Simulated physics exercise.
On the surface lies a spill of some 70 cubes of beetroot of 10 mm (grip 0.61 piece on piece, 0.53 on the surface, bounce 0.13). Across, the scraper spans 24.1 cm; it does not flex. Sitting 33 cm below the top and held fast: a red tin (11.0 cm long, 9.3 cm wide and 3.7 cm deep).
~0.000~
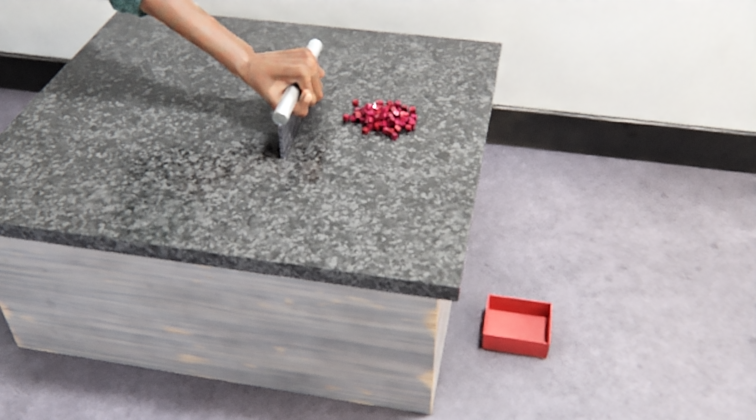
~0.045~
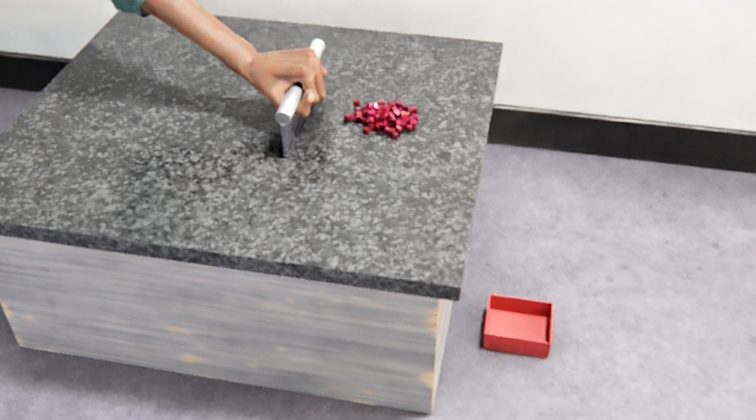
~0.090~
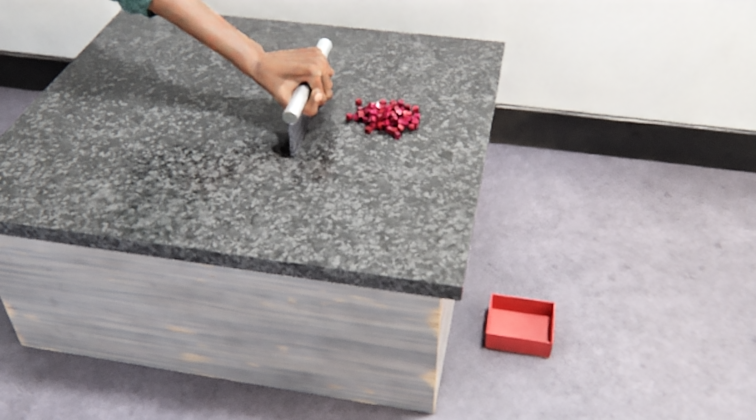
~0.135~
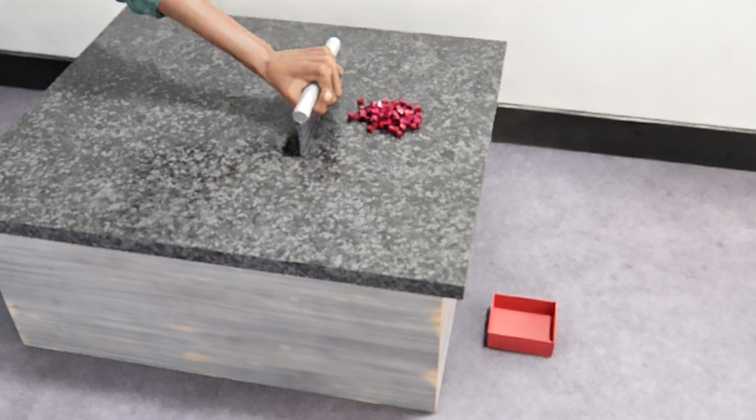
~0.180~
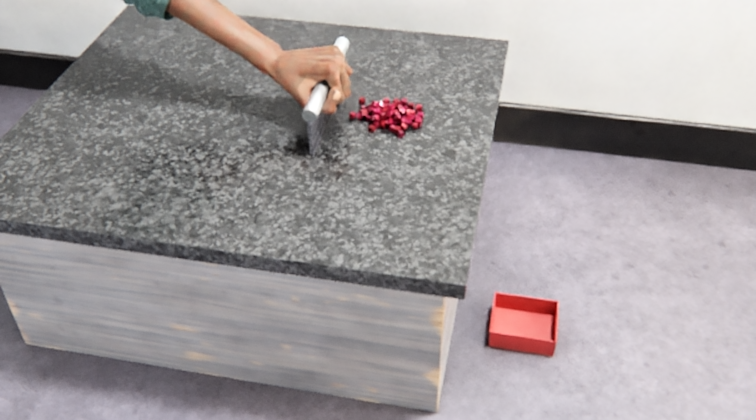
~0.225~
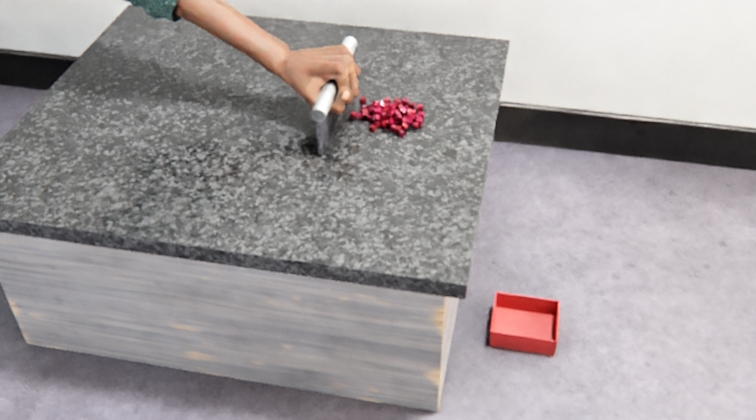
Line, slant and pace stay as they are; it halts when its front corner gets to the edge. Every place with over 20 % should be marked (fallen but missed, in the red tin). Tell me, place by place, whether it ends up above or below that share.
Place by place: Missed, above the mark; red tin, below the mark.
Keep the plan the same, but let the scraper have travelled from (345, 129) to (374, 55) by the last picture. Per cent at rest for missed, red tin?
In per cent: 100 missed, red tin 0.
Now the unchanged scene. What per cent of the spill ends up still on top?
I'd put it near 0 per cent.
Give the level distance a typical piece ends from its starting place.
That works out to about 28 centimetres.
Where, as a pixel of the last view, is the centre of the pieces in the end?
I'd point to somewhere near (531, 261).
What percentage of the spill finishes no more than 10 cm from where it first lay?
I'd put it at close to 0 percent.
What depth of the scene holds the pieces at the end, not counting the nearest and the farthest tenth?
Around 14 centimetres.
Then, at 0.65 s, scraper 17 cm from its start, spill 10 cm wide; still on top 100 %.
After 1.08 s, scraper 29 cm from its start, spill 13 cm wide; still on top 100 %.
Then, at 1.45 s, scraper 32 cm from its start, spill 15 cm wide; off the edge, not caught 100 %.
In the end, at 2.5 s, red tin 0 %, fallen but missed 100 %, still on top 0 %.
